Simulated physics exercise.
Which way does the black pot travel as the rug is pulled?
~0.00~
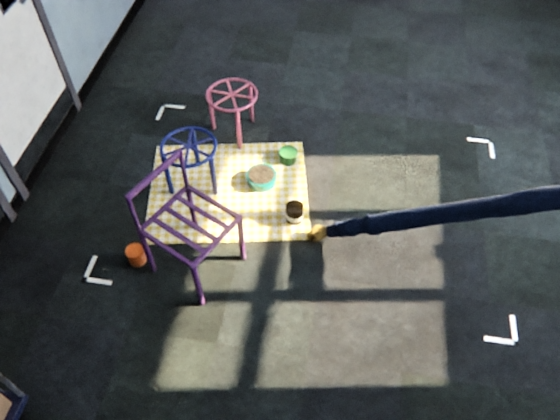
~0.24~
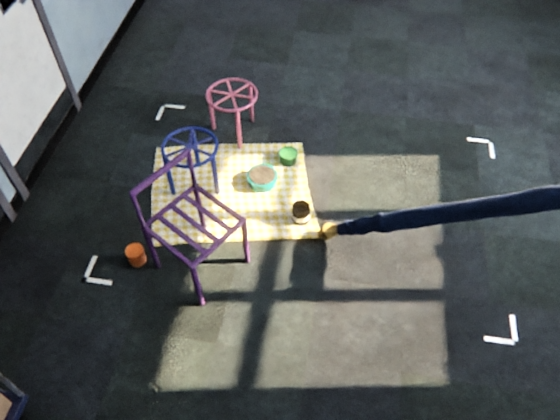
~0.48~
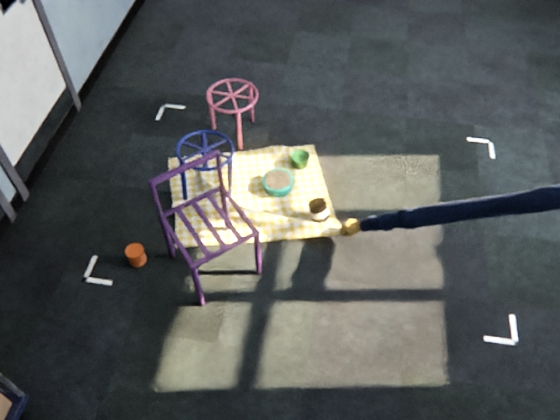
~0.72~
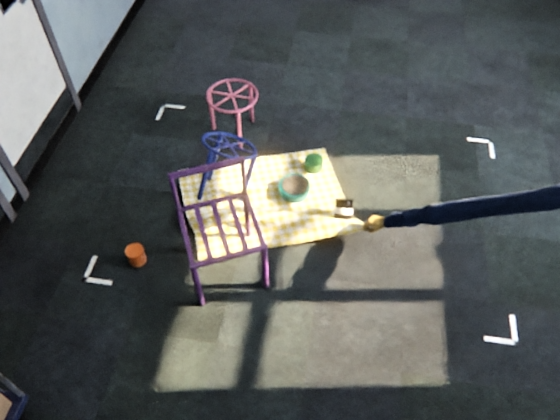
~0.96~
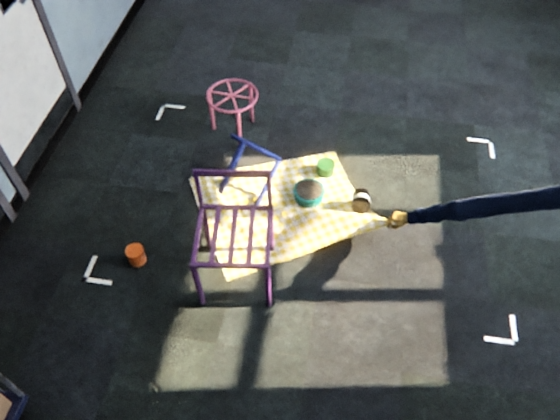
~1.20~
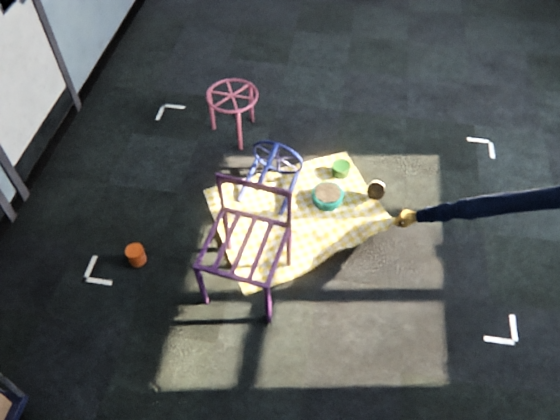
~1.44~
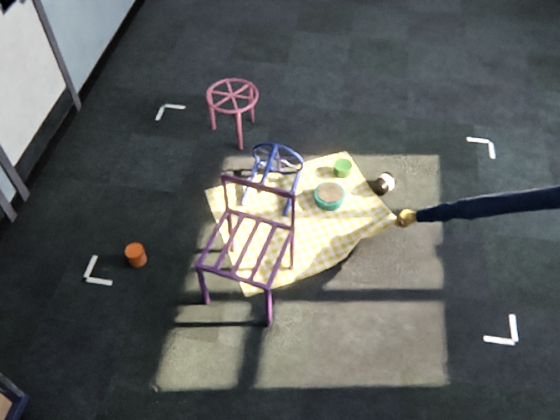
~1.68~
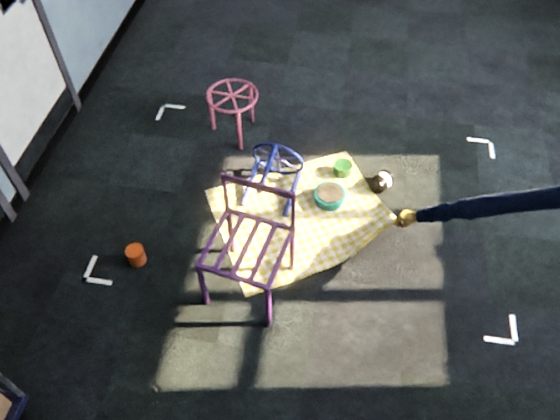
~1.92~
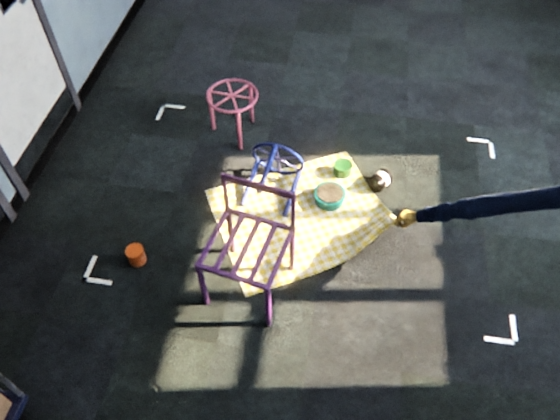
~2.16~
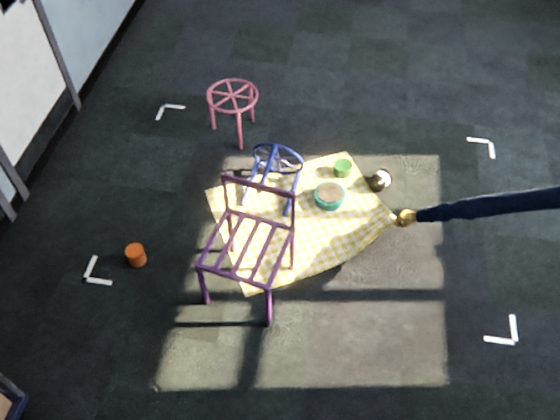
The black pot moves to the right.
